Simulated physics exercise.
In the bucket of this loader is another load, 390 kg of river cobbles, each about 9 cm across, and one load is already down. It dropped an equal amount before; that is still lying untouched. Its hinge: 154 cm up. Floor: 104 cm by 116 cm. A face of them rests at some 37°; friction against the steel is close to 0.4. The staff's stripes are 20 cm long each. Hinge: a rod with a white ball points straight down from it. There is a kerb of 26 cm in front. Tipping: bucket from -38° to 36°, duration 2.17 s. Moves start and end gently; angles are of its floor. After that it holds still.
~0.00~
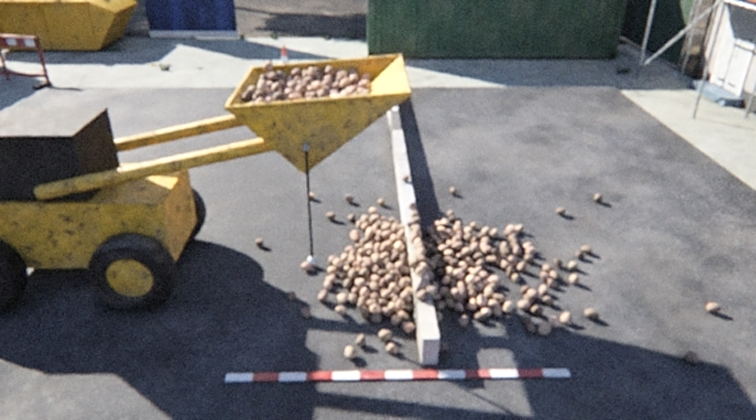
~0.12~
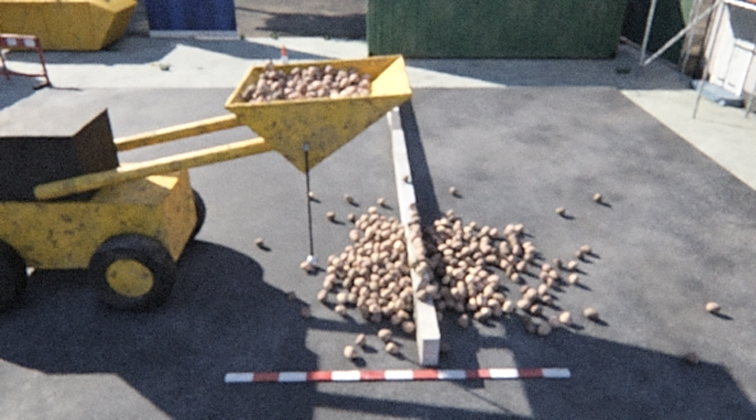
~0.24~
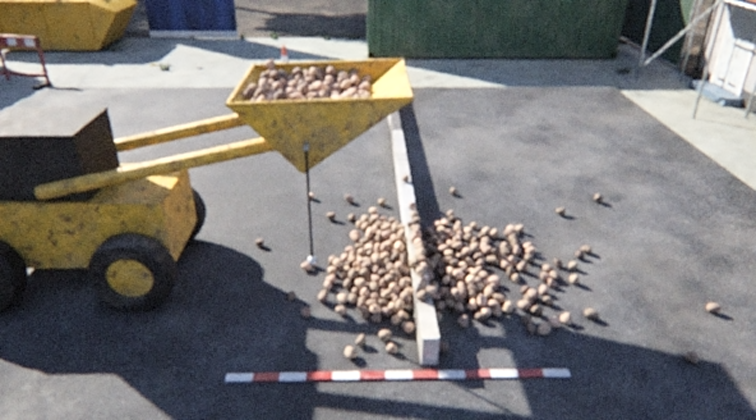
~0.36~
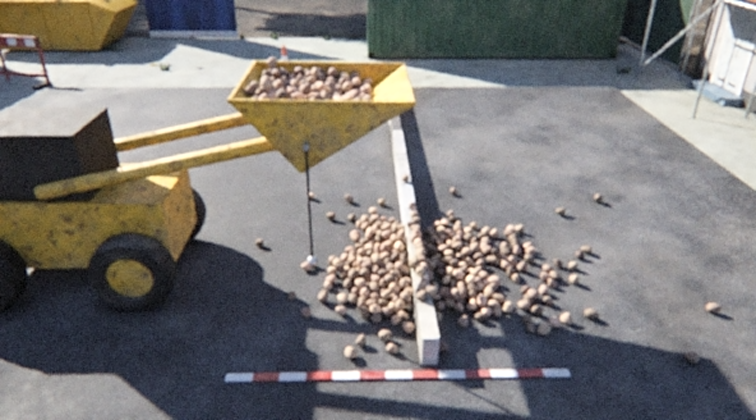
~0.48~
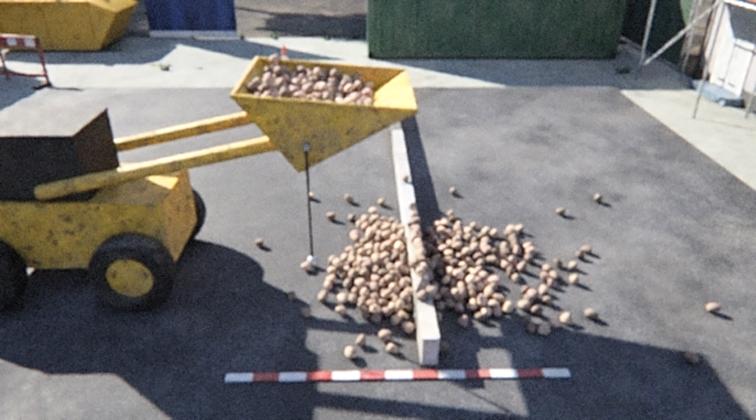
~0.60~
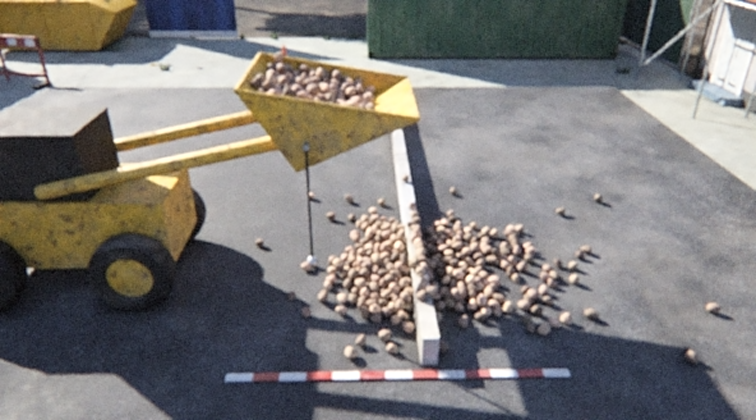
A yellow loader held its raised bucket full of brownish round stones near a pile spread across a pale kerb, then slowly tilted the bucket's front downward a little while the pile lay still.
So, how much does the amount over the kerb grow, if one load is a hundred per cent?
It grows by around 85 per cent.
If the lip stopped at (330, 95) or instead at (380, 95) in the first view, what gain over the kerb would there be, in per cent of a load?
The first position would add some 0 per cent, the second some 40.
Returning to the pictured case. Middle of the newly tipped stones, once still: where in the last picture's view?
Their centre ends up near (455, 257).
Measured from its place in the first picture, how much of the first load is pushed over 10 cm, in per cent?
The answer is about 20 per cent.
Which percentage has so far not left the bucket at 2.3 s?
Some 35 percent, roughly.
After 1.6 s the floor is at 25°; in per cent of one load, 100 in the bucket, 58 on this side of the kerb, 42 over the kerb; the foremost stones are at (605, 260).
After 2.3 s the floor is at 36°; in per cent of one load, 33 in the bucket, 91 on this side of the kerb, 76 over the kerb; the foremost stones are at (605, 260).
After 2.6 s the floor is at 36°; in per cent of one load, 2 in the bucket, 88 on this side of the kerb, 110 over the kerb; the foremost stones are at (605, 260).
After 5.3 s the floor is at 36°; in per cent of one load, 0 in the bucket, 72 on this side of the kerb, 128 over the kerb; the foremost stones are at (605, 260). Net gain over the kerb, 85.
